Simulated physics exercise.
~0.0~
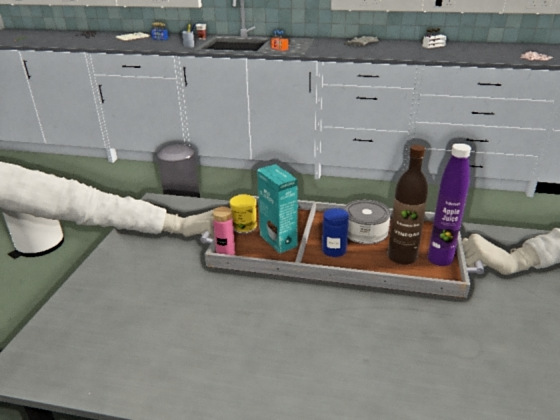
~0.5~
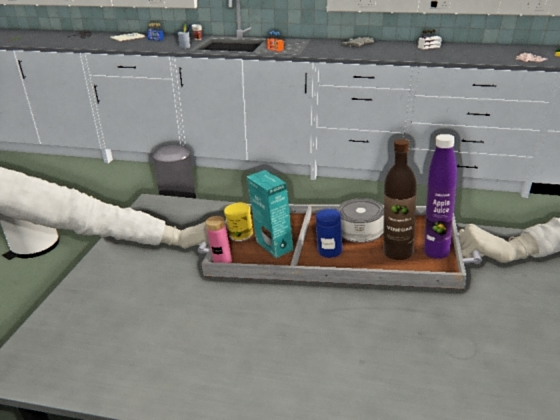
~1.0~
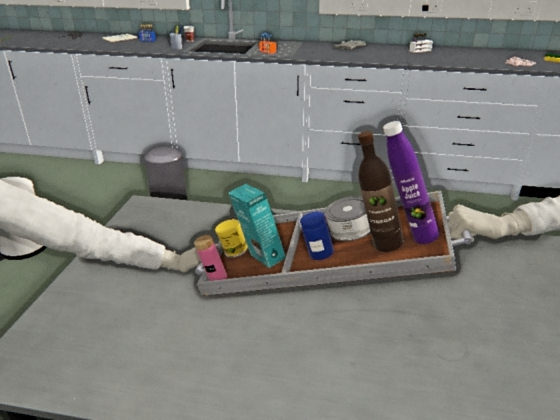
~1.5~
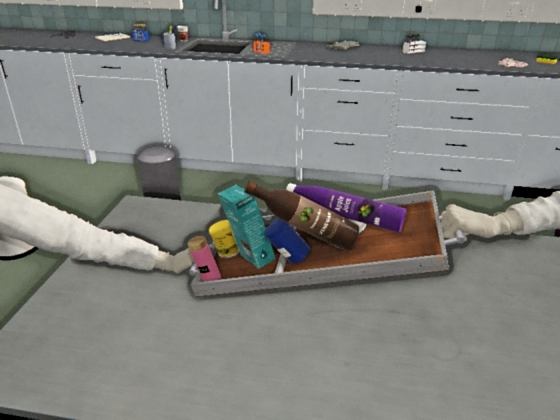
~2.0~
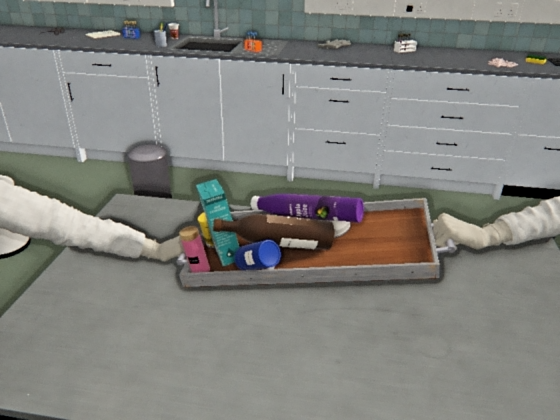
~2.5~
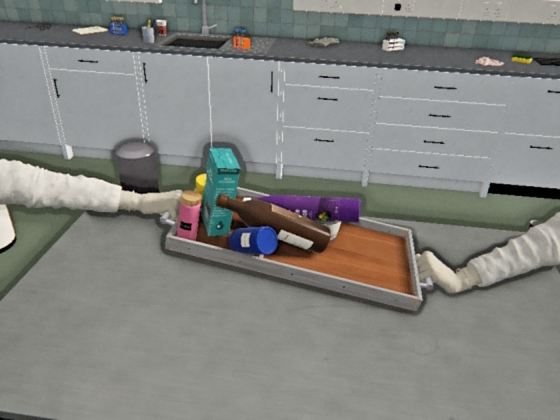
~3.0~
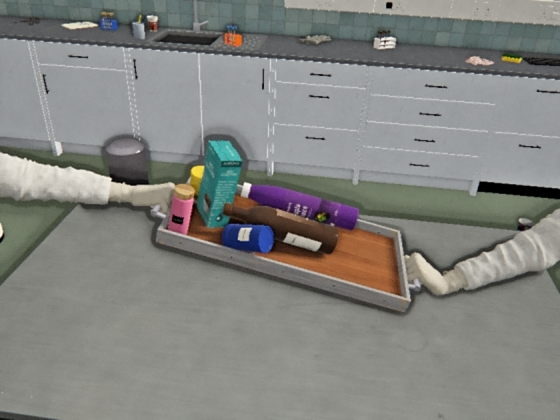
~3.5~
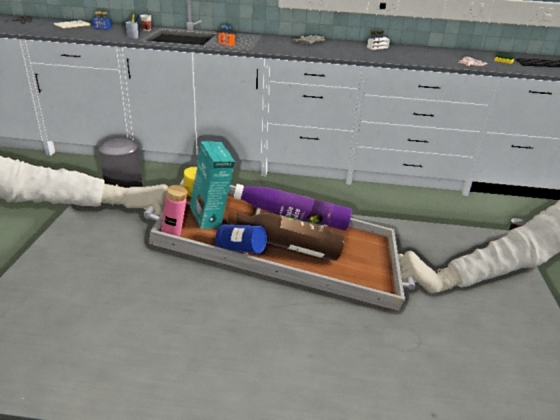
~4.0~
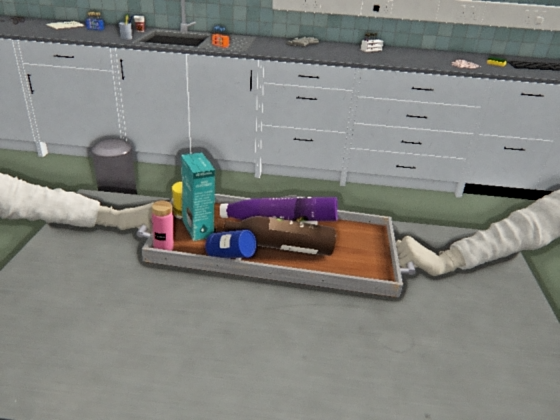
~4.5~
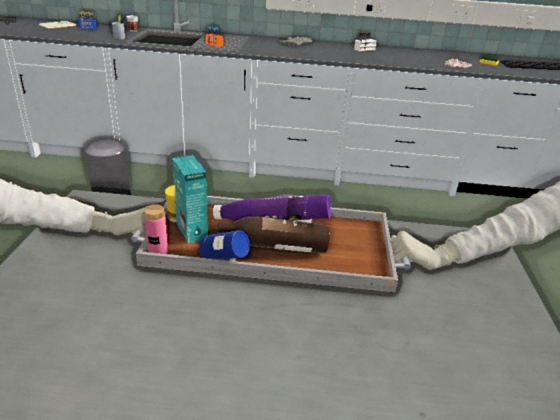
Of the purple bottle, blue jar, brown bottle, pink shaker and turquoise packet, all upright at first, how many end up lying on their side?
Three of them end up lying on their side, namely the purple bottle, the brown bottle and the blue jar.
